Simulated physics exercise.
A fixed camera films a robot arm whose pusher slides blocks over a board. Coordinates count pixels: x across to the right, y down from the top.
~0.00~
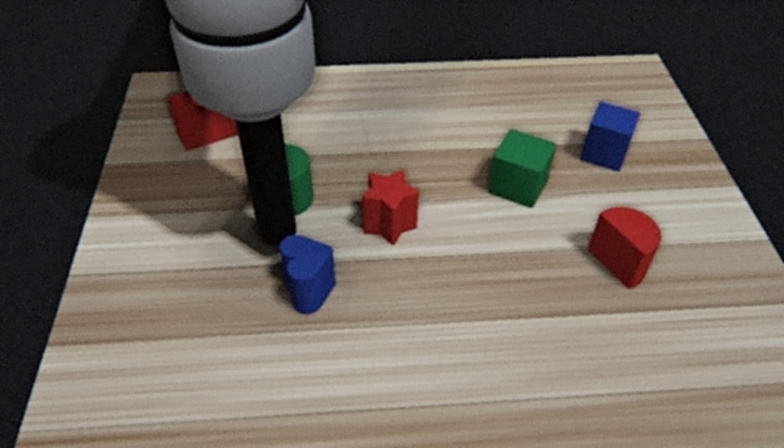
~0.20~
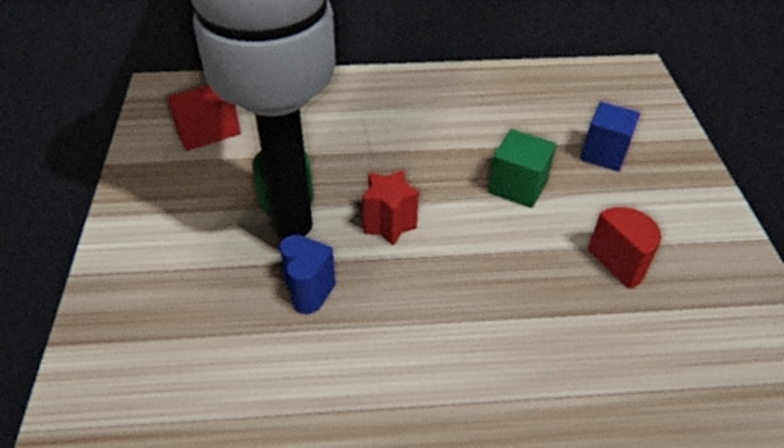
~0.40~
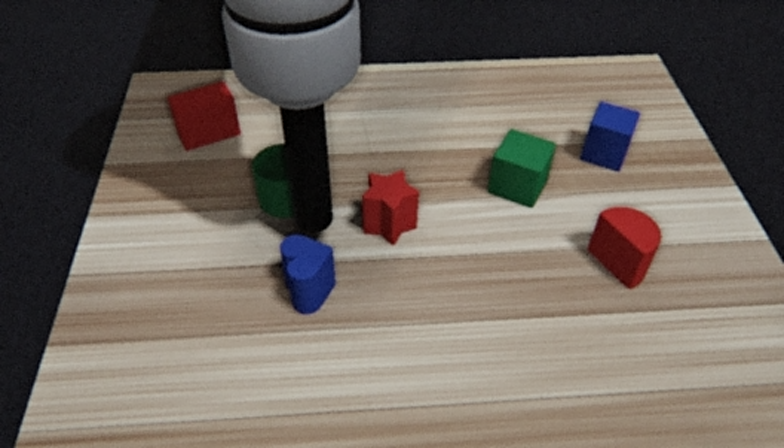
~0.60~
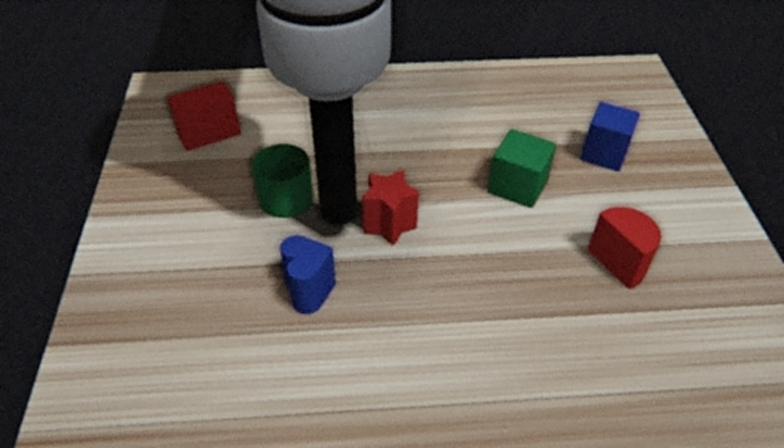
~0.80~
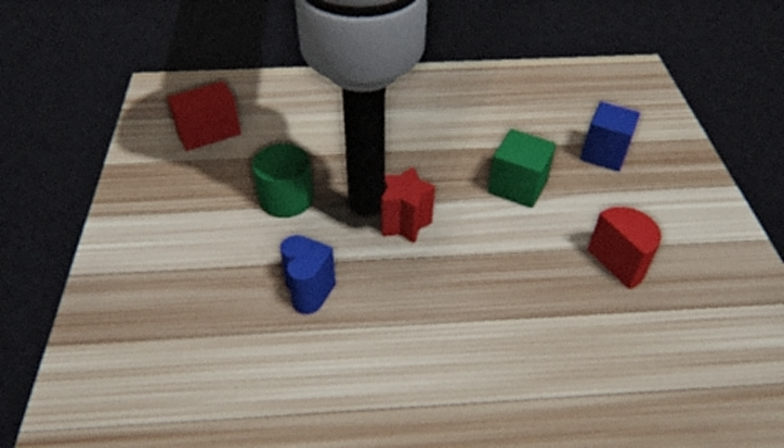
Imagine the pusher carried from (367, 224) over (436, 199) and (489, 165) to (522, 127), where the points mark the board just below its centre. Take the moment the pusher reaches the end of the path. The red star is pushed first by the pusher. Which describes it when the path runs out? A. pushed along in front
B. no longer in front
I'll go with B - no longer in front.
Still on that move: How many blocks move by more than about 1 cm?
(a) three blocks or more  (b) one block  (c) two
The answer is b.
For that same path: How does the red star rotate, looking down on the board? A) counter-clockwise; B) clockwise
Correct choice: B.
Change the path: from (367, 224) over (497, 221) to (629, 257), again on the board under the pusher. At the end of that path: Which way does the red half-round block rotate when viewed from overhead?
Prediction: Clockwise.
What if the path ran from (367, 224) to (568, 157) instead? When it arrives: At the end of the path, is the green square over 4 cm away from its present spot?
Yes
What follows on the original path. One third of the way, pusher (439, 178); red star (475, 174), turned 30° clockwise.
Two thirds of the way, pusher (493, 144); red star (488, 171), turned 65° clockwise; green square (529, 148).
At the end, pusher (526, 107); green circular block still; red star (488, 171), turned 65° clockwise; green square (530, 148).
